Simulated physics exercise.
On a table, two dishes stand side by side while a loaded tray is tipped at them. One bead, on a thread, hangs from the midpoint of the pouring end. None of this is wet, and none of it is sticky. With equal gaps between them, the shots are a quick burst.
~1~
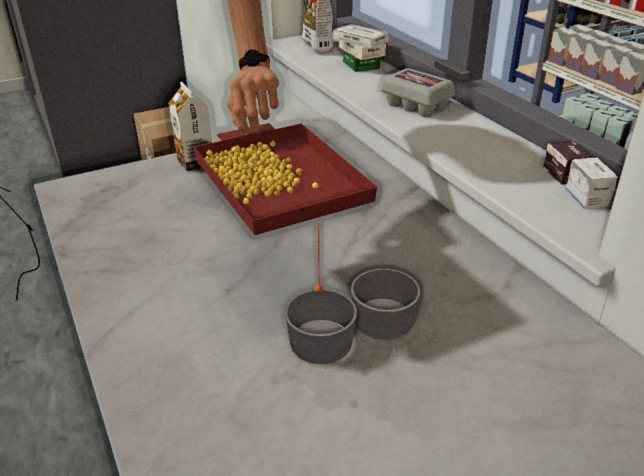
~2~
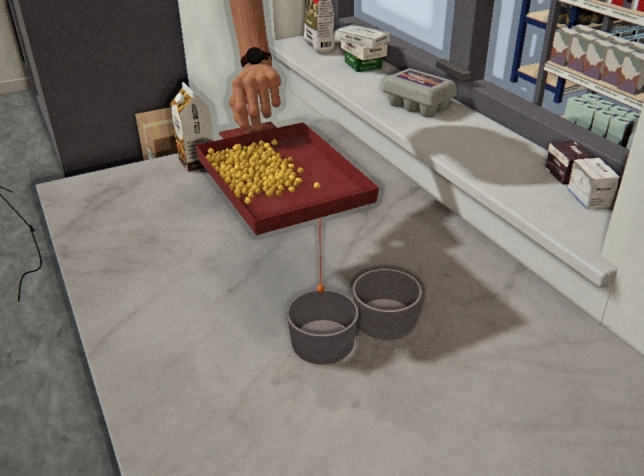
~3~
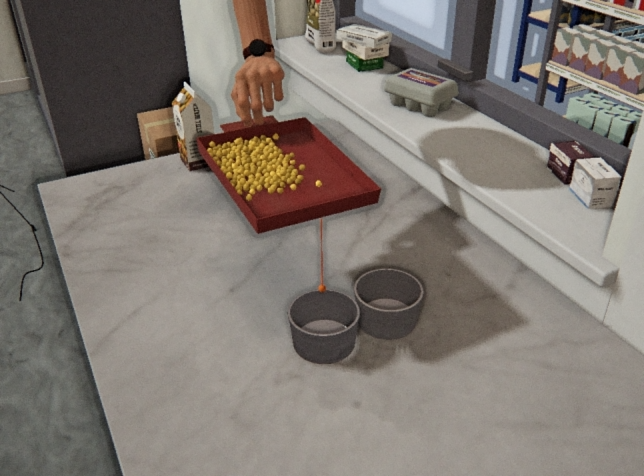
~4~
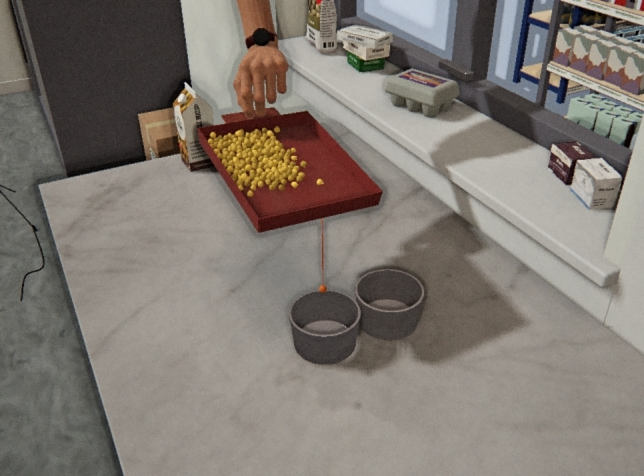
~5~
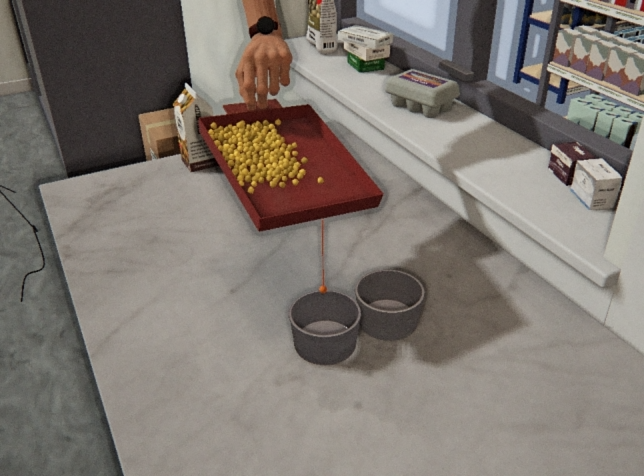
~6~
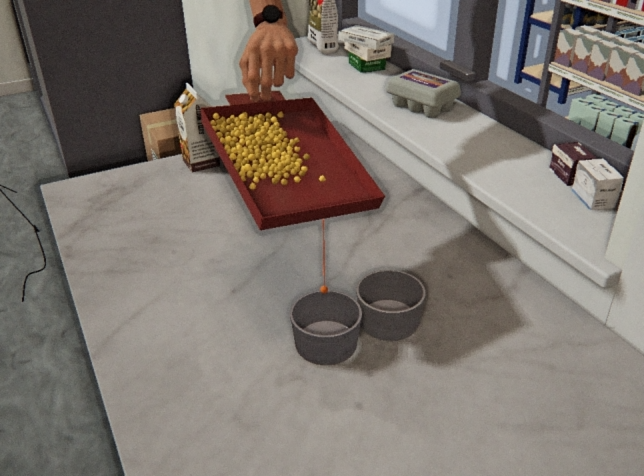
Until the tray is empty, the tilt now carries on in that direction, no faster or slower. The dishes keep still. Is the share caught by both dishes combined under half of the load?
The load will mostly be caught.
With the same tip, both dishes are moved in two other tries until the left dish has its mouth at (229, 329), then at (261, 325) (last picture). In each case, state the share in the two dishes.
It would be near 0 per cent first and near 10 per cent second.
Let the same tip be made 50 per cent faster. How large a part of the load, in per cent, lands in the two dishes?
Estimated share: Some 80%.
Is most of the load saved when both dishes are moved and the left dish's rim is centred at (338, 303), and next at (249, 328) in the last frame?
For the two tries in order: Exceeding half, not as much as half.
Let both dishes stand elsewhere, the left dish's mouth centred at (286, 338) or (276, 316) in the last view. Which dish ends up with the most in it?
Trial one goes to the one to the right, trial two to the one to the right.
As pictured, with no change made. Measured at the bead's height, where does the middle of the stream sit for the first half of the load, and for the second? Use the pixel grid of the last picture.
At (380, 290) for the first part, then at (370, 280) for the others.
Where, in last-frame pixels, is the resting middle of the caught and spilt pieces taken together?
Near pixel (384, 322).
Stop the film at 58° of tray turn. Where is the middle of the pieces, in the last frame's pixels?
Close to (343, 190).
Soon after the last picture, tray tipped steeply; nearly all on the tray; a small part in the air.
A little later, tray tipped right over; most on the tray; a stray few in the left dish; a small part in the right dish; a stray few outside both.
Later still, tray tipped past a quarter turn; a small part in the left dish; about two thirds in the right dish; about a quarter outside both; a stray few in the air.
At rest, tray tipped past a quarter turn; a small part in the left dish; about two thirds in the right dish; about a quarter outside both; a stray few in the air.
